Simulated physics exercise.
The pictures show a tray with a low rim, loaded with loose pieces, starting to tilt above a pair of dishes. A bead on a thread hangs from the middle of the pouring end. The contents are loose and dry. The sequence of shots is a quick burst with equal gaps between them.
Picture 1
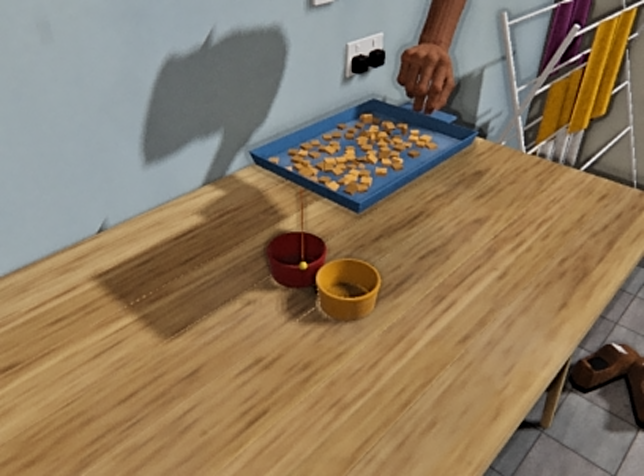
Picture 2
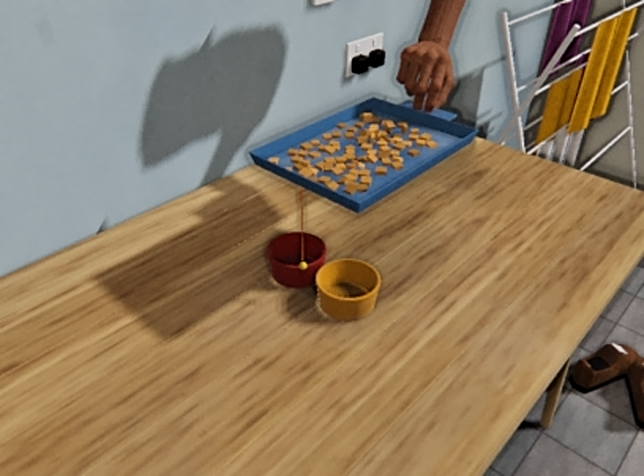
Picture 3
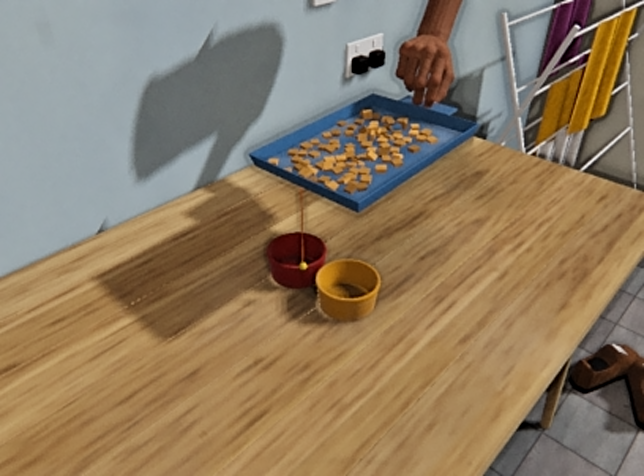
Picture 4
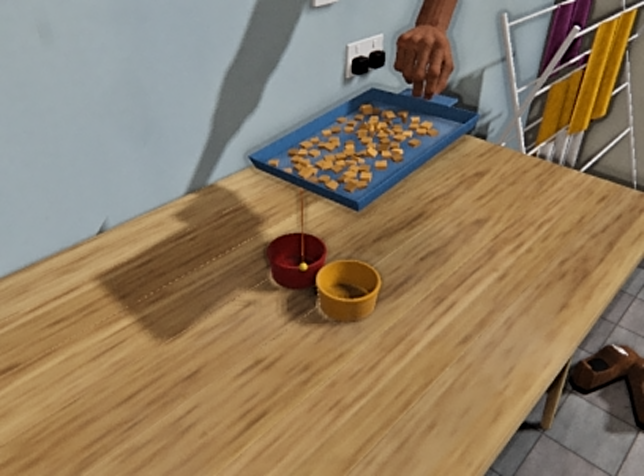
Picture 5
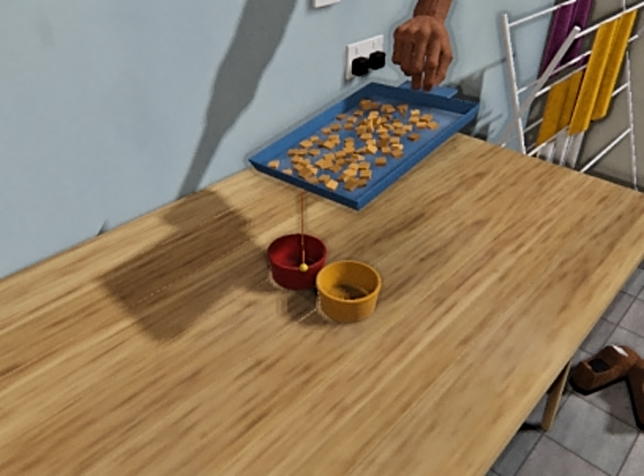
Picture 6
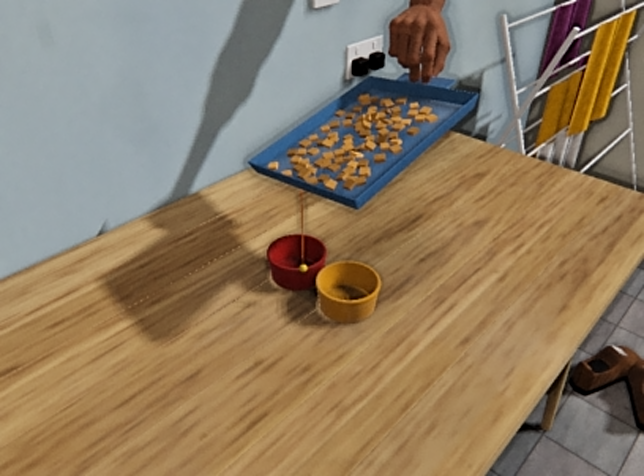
A hand slightly tilts a blue tray of cereal squares above red and yellow dishes.
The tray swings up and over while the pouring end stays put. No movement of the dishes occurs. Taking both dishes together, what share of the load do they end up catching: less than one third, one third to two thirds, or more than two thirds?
The catch is weak, below a third of the load.
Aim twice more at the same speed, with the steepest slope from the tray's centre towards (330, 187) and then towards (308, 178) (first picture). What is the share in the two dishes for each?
In order, 0 in a hundred and 0 in a hundred.
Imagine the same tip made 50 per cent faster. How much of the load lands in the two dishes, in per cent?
Close to 10 in a hundred.
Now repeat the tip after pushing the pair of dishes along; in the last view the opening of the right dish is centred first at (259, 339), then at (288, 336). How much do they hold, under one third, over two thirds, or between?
Taking the two places in turn, the answer is less than a third and then under a third.
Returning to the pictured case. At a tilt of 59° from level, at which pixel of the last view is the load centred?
I'd put the middle close to (288, 155).
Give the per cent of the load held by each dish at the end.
At the end, 10 percent of the load sits in the left dish and 0 percent in the right dish.
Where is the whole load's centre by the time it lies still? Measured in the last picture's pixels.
Somewhere around (248, 284) in the final view.
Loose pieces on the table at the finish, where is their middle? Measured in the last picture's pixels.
At about (243, 283).
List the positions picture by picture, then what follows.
Corners of the pouring end (255, 151) and (359, 200), level; middle of the load (350, 153), cereal squares; left dish (276, 271); right dish (327, 303); bead on its thread (303, 266), in the first picture.
Corners of the pouring end (255, 152) and (359, 199), level; middle of the load (350, 153), in the second picture.
Corners of the pouring end (254, 153) and (358, 199), tipped barely, lowest at the left corner; middle of the load (350, 151), in the third picture.
Corners of the pouring end (254, 156) and (357, 198), tipped a little, lowest at the left corner; middle of the load (350, 148), in the fourth picture.
Corners of the pouring end (254, 158) and (357, 197), tipped a little, lowest at the left corner; middle of the load (349, 146), in the fifth picture.
Corners of the pouring end (253, 161) and (355, 196), tipped a little, lowest at the left corner; middle of the load (348, 143); left dish (276, 273); right dish (327, 305), in the sixth picture.
Just after the last frame, tray tipped steeply; every one on the tray.
A moment on, tray tipped right over; roughly a quarter on the tray; just a few in the left dish; roughly half outside both; roughly a quarter in the air.
Further on, tray tipped past a quarter turn; about a tenth in the left dish; almost all outside both.
When it is over, tray tipped past a quarter turn; not one in the right dish; about a tenth in the left dish; almost all outside both.
